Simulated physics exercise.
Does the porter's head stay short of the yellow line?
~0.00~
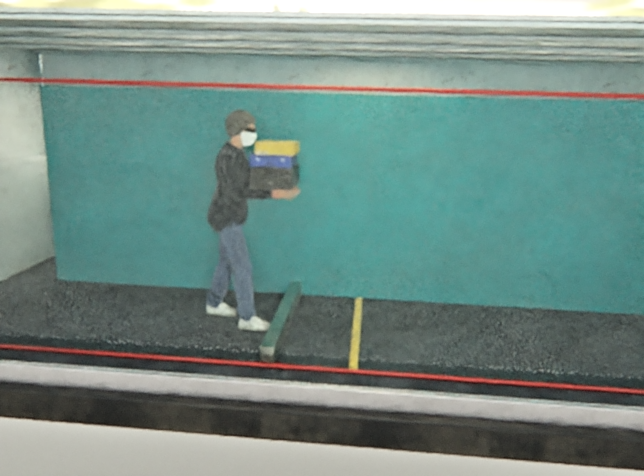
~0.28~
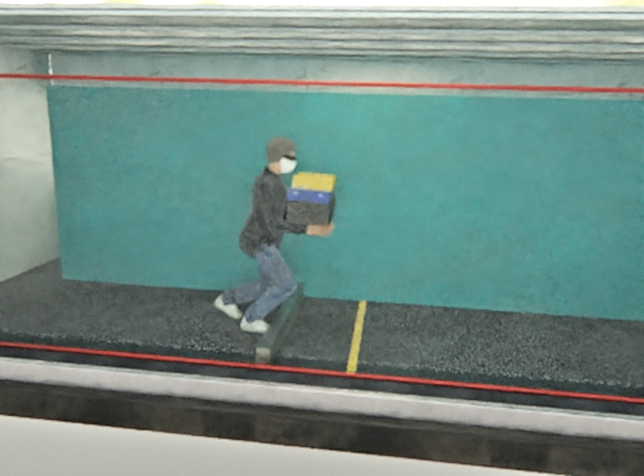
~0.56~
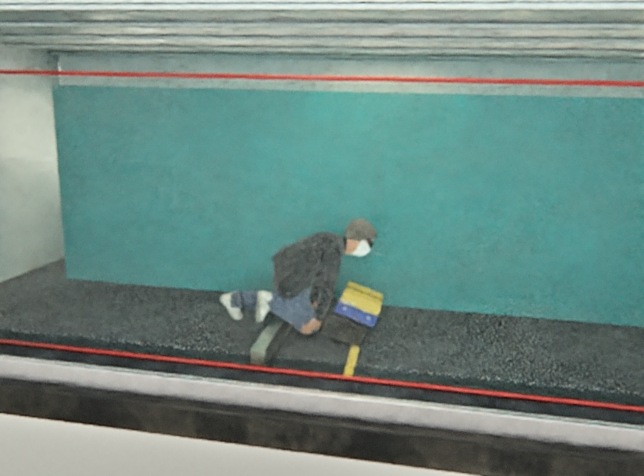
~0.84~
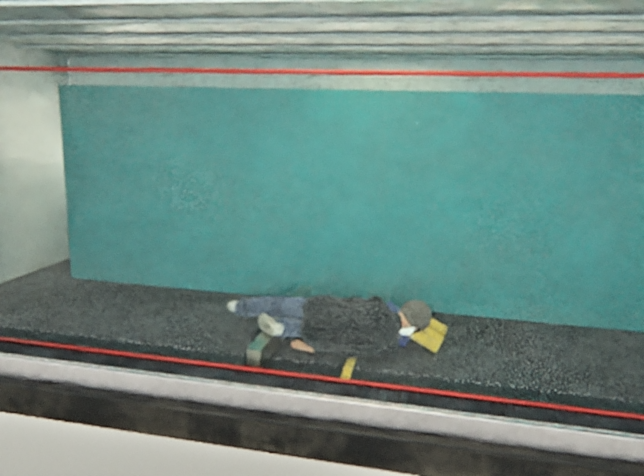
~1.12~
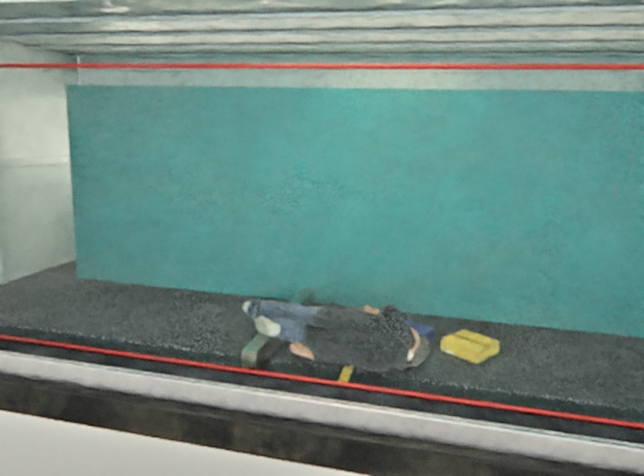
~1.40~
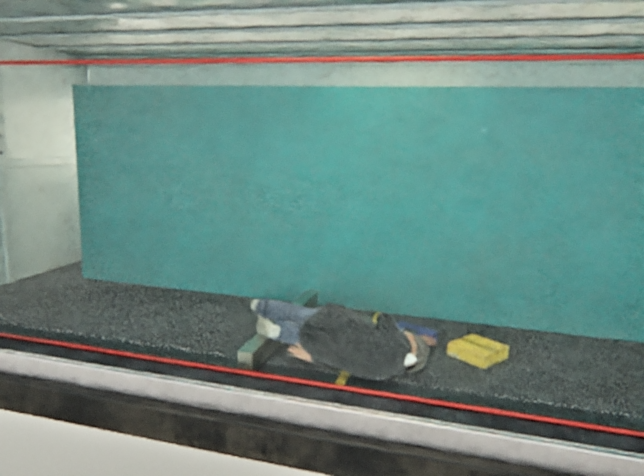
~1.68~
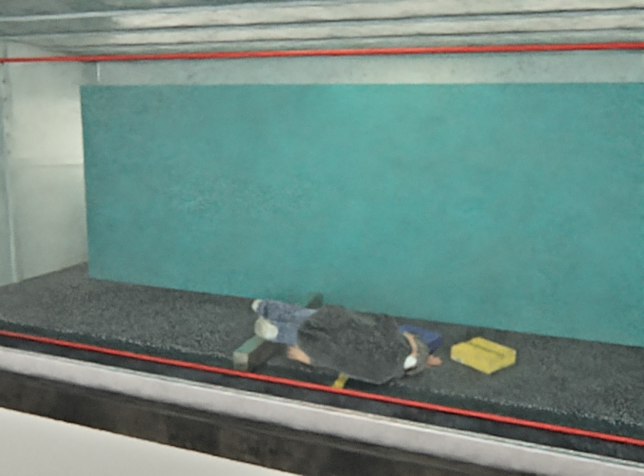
No, his head goes past the yellow line as he falls forward, and he ends up lying across it.
